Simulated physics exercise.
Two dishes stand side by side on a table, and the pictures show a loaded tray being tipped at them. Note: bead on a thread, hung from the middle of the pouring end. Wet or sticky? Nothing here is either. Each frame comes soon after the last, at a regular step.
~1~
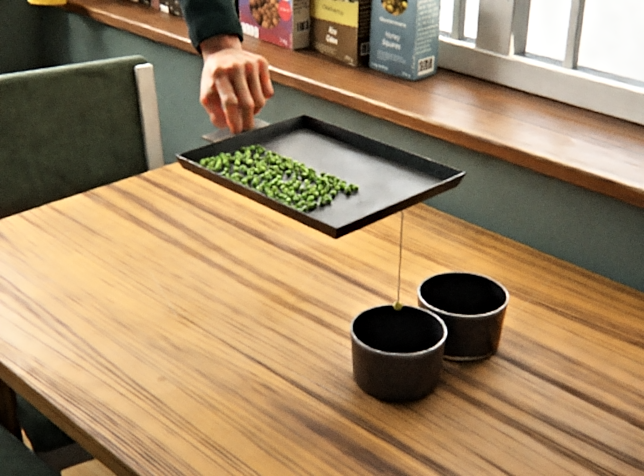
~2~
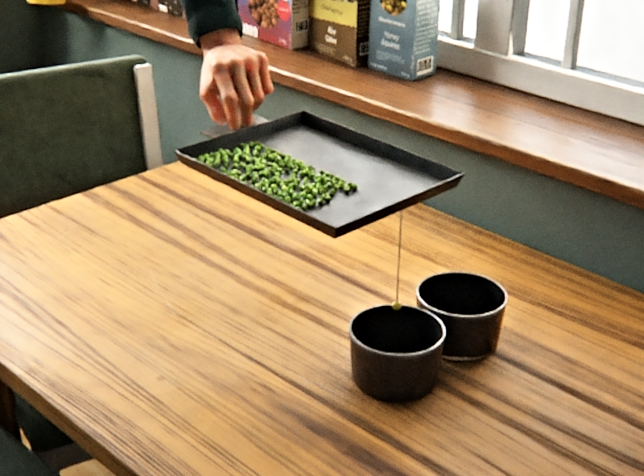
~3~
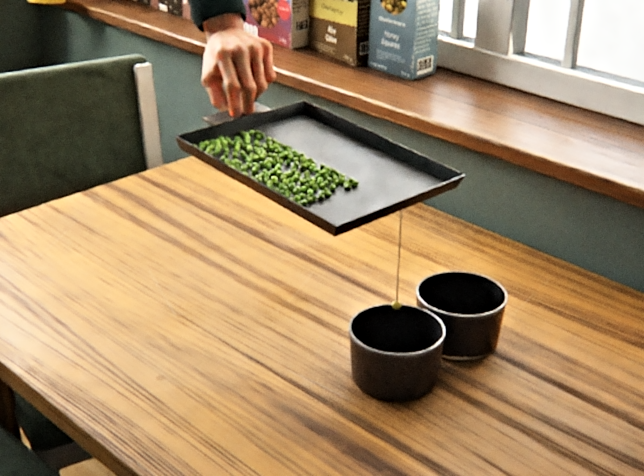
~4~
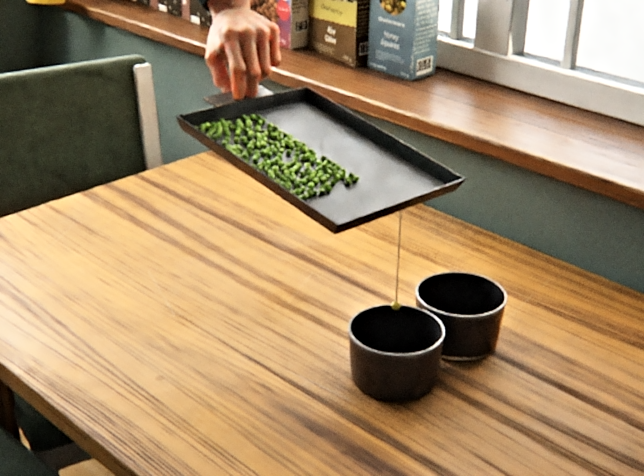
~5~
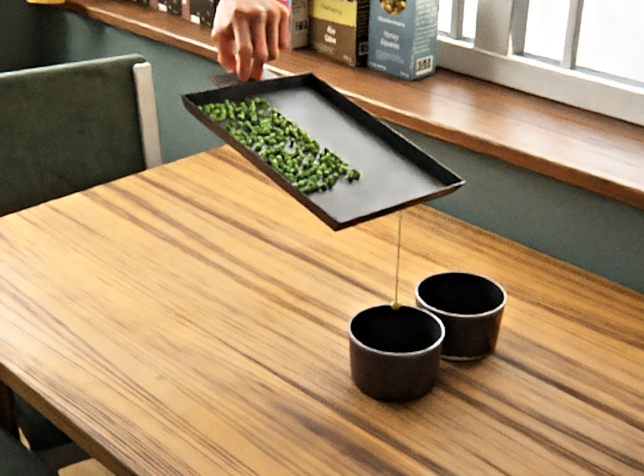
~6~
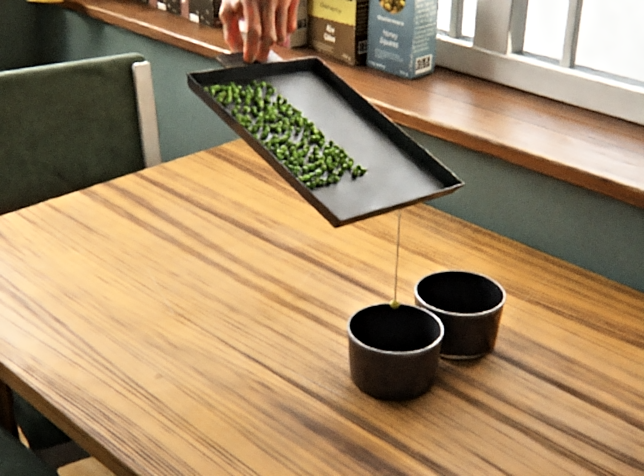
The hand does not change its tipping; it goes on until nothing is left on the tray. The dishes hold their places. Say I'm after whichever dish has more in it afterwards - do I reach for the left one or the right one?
Reach for the right one.
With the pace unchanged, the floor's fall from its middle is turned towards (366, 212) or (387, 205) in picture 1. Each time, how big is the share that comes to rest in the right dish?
Lab note: Case 1 near 0 %, case 2 near 10 %.
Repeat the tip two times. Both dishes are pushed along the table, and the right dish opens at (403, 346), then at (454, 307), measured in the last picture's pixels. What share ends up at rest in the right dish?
Around 10 % followed by around 70 %.
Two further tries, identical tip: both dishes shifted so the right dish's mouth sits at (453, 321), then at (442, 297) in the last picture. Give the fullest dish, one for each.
With the dishes at the first place it's the right-side dish, and at the second it's the right-side dish.
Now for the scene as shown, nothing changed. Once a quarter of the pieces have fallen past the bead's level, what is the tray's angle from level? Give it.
Roughly 70 degrees.
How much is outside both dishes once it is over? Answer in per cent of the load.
It comes to some 30 in a hundred.
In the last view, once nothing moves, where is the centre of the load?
At about (464, 337).
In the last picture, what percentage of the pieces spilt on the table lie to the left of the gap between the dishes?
Close to 0 per cent.
Just after the last frame, tray tipped steeply; roughly half on the tray; just a few in the left dish; just a few in the right dish; just a few outside both; roughly a third in the air.
A moment on, tray tipped past a quarter turn; just a few on the tray; about a tenth in the left dish; roughly half in the right dish; roughly a quarter outside both; about a tenth in the air.
Further on, tray tipped past a quarter turn; about a tenth in the left dish; roughly two thirds in the right dish; roughly a quarter outside both.
When it is over, tray tipped past a quarter turn; about a tenth in the left dish; roughly two thirds in the right dish; roughly a quarter outside both.
